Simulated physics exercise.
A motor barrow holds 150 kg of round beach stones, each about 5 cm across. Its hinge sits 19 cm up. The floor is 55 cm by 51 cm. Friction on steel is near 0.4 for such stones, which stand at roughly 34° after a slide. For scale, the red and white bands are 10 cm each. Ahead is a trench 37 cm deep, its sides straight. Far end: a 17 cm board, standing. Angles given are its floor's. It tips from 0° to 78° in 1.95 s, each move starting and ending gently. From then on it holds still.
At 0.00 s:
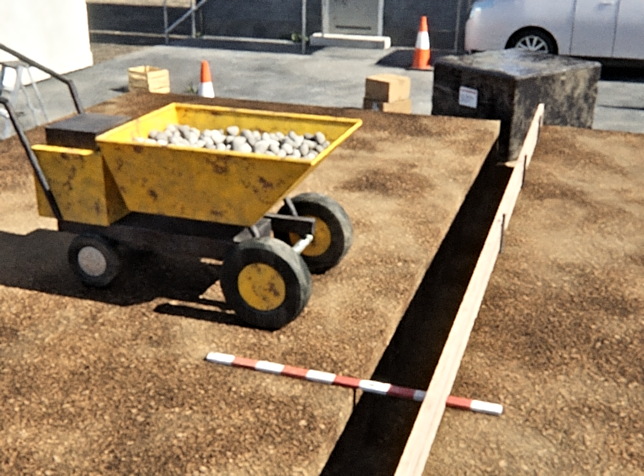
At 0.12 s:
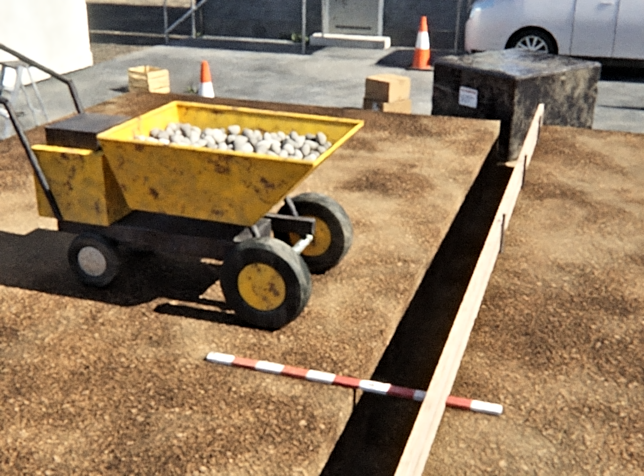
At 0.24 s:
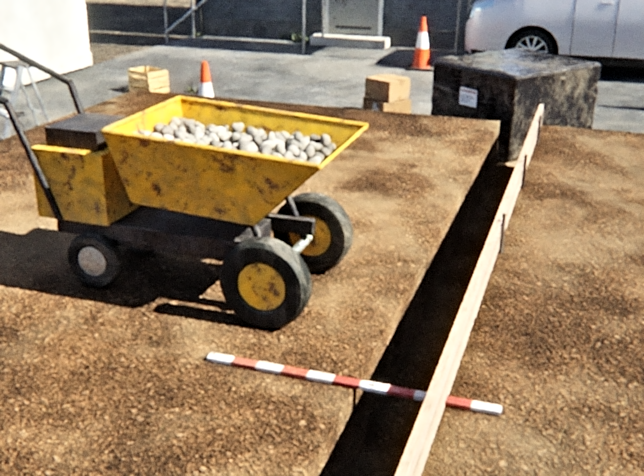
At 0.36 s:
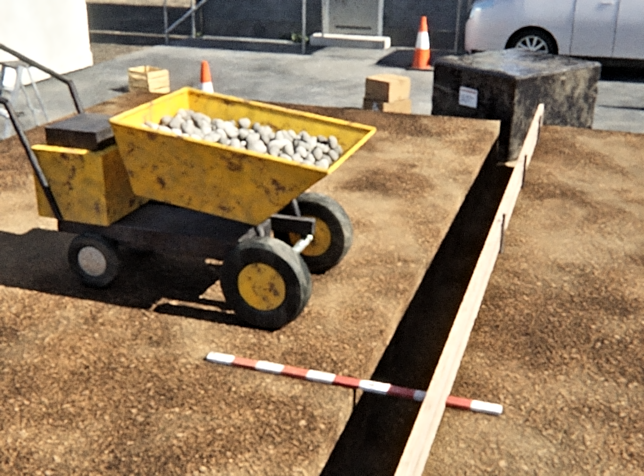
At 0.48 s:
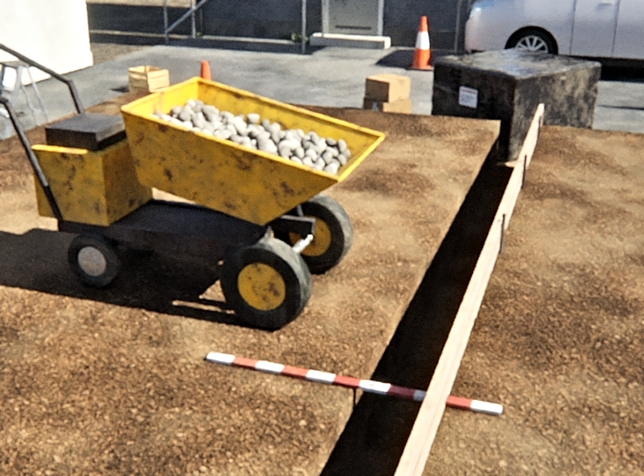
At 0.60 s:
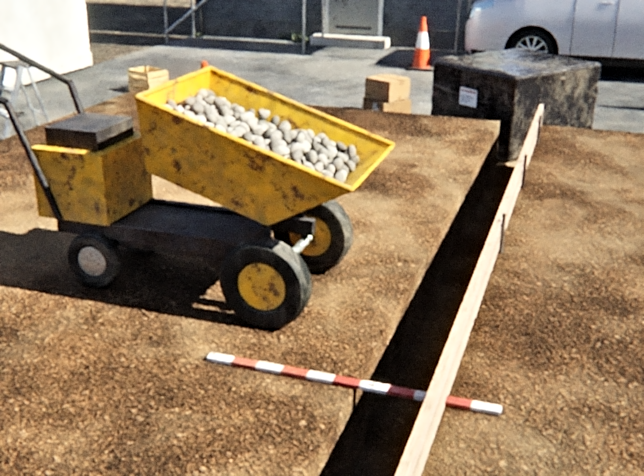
Yellow motor barrow standing beside a straight trench, its skip of round grey stones tilting gradually forward to the right.
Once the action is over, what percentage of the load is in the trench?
About 88 in every hundred.
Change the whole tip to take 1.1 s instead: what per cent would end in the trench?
I'd put it at some 85 in a hundred.
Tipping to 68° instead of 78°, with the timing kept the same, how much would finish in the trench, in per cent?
Then about 80 per cent.
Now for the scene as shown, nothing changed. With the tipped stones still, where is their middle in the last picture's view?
Their middle lands near (434, 373).
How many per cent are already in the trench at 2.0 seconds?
Roughly 75 percent of the load.
After 1.5 s the floor is at 66°; 93 % in the skip, 7 % in the trench; the foremost stones are at (457, 314).
After 2.0 s the floor is at 78°; 15 % in the skip, 73 % in the trench, 12 % past the trench; the foremost stones are at (625, 348).
After 2.4 s the floor is at 78°; 0 % in the skip, 88 % in the trench, 12 % past the trench; the foremost stones are past the picture's edge.
After 4.3 s the floor is at 78°; 0 % in the skip, 88 % in the trench, 12 % past the trench; the foremost stones are past the picture's edge.
